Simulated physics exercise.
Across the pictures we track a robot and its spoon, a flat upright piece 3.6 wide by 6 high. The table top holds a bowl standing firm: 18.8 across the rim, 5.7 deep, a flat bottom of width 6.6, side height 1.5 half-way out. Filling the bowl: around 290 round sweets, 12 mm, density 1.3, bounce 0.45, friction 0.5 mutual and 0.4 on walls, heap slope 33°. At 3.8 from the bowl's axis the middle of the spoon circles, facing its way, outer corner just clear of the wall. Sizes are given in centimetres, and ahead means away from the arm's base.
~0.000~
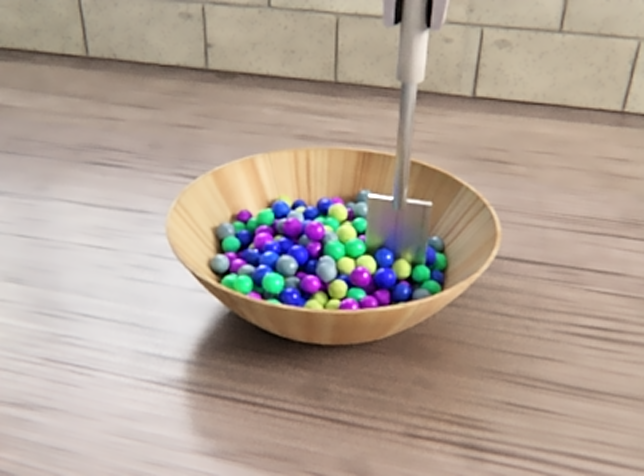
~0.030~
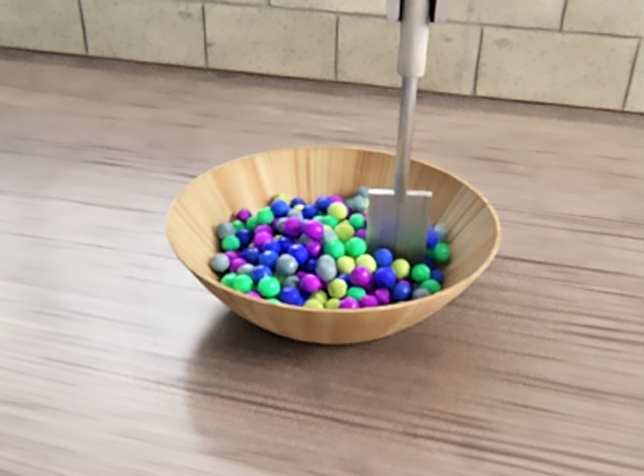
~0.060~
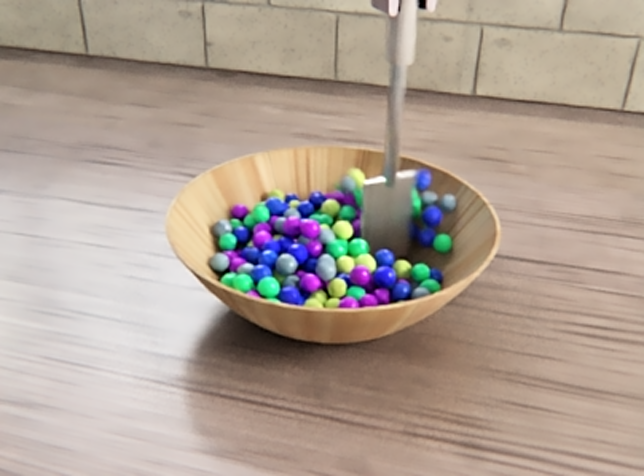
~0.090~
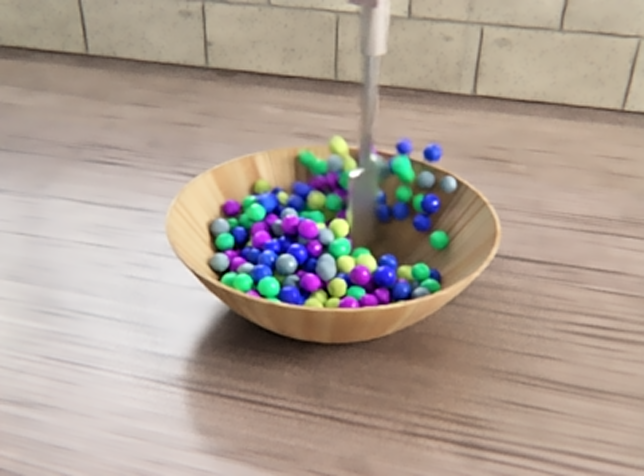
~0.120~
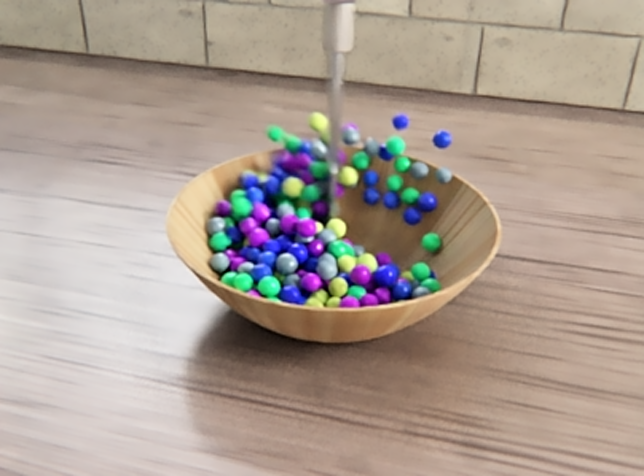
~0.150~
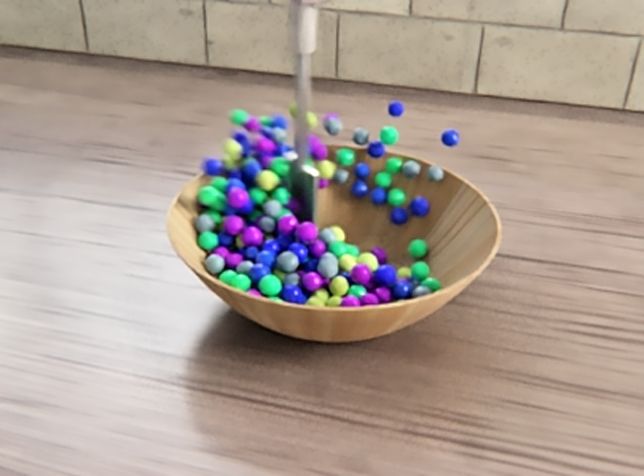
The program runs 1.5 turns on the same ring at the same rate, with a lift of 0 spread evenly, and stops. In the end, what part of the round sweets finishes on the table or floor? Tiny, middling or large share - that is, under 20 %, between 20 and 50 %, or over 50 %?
The share is middling, between 20 and 50 %.
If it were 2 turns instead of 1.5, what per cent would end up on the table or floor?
In that case some 45 per cent.
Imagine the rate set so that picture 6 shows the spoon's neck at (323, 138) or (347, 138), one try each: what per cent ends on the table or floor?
First try: About 30 %; second try: About 15 %.
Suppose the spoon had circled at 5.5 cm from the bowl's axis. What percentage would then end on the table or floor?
Some 45 percent would.
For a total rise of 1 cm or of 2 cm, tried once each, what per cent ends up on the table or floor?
Close to 30 and 25 percent, in that order.
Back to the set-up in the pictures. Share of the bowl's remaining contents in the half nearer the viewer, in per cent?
Around 55 per cent of what the bowl keeps.
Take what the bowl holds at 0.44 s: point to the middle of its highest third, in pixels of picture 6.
About (387, 191).
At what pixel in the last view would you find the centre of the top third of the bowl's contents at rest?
In the final view it lies around (245, 255).
After 0.30 s, 289° round, highest piece 10 above the table; 234 in the bowl, 22 on the table or floor, 31 in flight or on the tool.
After 0.44 s, 82° round, highest piece 10 above the table; 191 in the bowl, 75 on the table or floor, 21 in flight or on the tool.
After 0.72 s, 180° round, highest piece 6 above the table; 175 in the bowl, 111 on the table or floor, 1 in flight or on the tool.
After 1.42 s, 180° round, highest piece 6 above the table; 175 in the bowl, 112 on the table or floor.
At rest, 175 in the bowl, 112 on the table or floor. That is 39 % on the table or floor.
